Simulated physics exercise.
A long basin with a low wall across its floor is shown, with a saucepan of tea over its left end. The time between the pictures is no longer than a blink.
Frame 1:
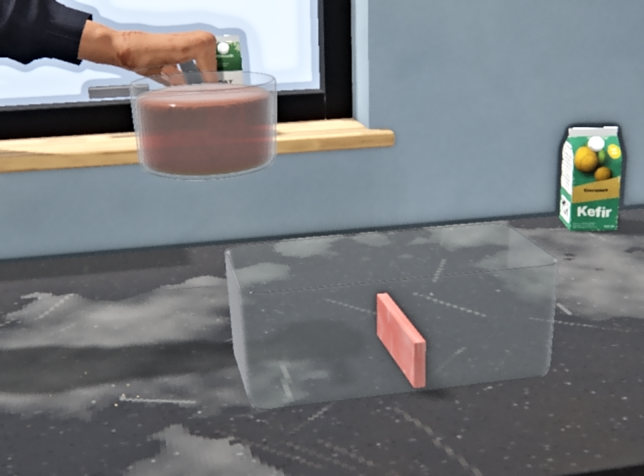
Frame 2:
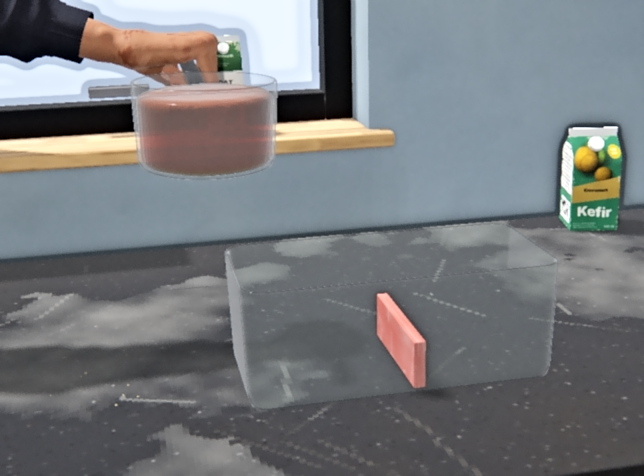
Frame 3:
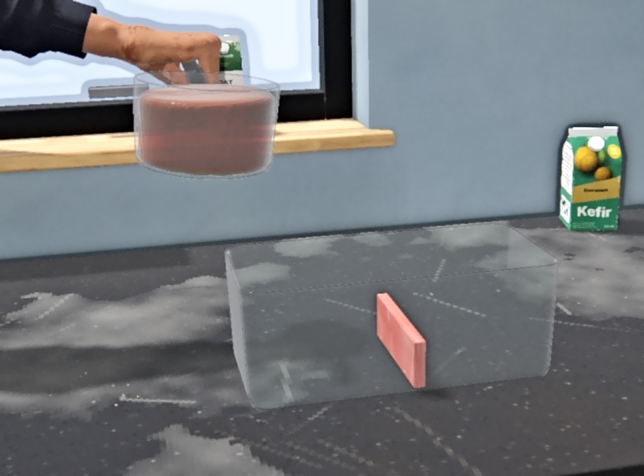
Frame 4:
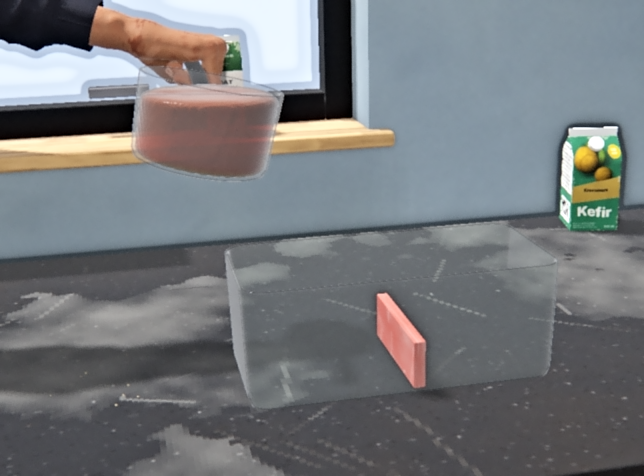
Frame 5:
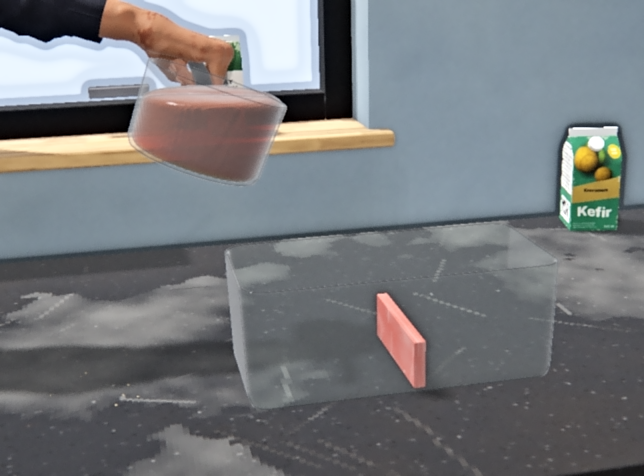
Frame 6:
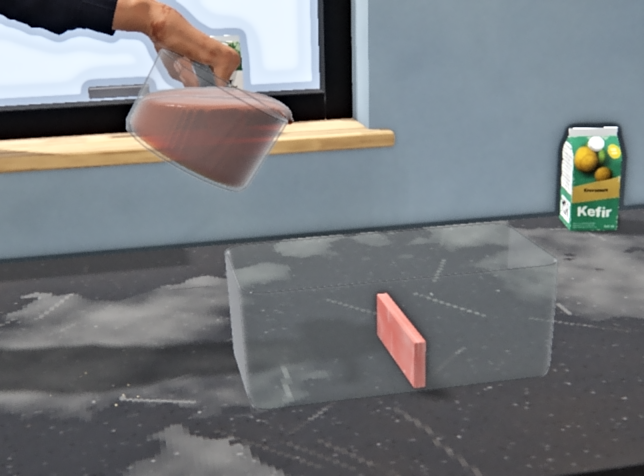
A hand tilted a clear pan of reddish-brown tea farther and farther to the right, bringing the liquid up to its lower rim, above the left end of a see-through basin with a low pink wall inside.
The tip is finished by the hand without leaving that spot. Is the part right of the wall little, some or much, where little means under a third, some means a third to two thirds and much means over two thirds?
Little.
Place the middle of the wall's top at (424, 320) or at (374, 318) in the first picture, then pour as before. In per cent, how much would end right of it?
15 % and 10 %, roughly.
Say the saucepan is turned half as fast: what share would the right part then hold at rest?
5 per cent or thereabouts.
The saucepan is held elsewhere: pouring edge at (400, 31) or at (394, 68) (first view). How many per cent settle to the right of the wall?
It comes to 85 % the first time and 90 % the second.
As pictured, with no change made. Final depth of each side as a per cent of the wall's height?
Near 70 on the left, 10 on the right.
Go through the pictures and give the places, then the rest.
It leans 0°; its right rim is at (273, 79); the tea meets the walls at (135, 98) and (271, 90); the long basin's rim runs from (233, 271) to (533, 244); the wall's top is at (400, 318), in the first frame.
It leans 1°; its right rim is at (274, 81); the tea meets the walls at (135, 97) and (271, 90), in the second frame.
It leans 6°; its right rim is at (277, 86); the tea meets the walls at (138, 95) and (273, 92), in the third frame.
It leans 13°; its right rim is at (281, 95); the tea meets the walls at (139, 95) and (276, 95), in the fourth frame.
It leans 22°; its right rim is at (284, 107); the tea meets the walls at (139, 99) and (283, 98), in the fifth frame.
It leans 32°; its right rim is at (284, 122); the tea meets the walls at (134, 104) and (284, 110); 3 per cent is over the edge, in the sixth frame.
A moment on, the saucepan is tipped on its side and 38 per cent is still to pour, 20 is left of the wall and 0 right of it.
Next, the saucepan is tipped on its side and 11 per cent is still to pour, 76 is left of the wall and 1 right of it.
Then the saucepan is tipped on its side and 3 per cent is still to pour, 86 is left of the wall and 6 right of it.
Later the saucepan is tipped on its side and 1 per cent is still to pour, 90 is left of the wall and 7 right of it.
Finally, 91 per cent lies left of the wall, 8 right of it and 1 outside.
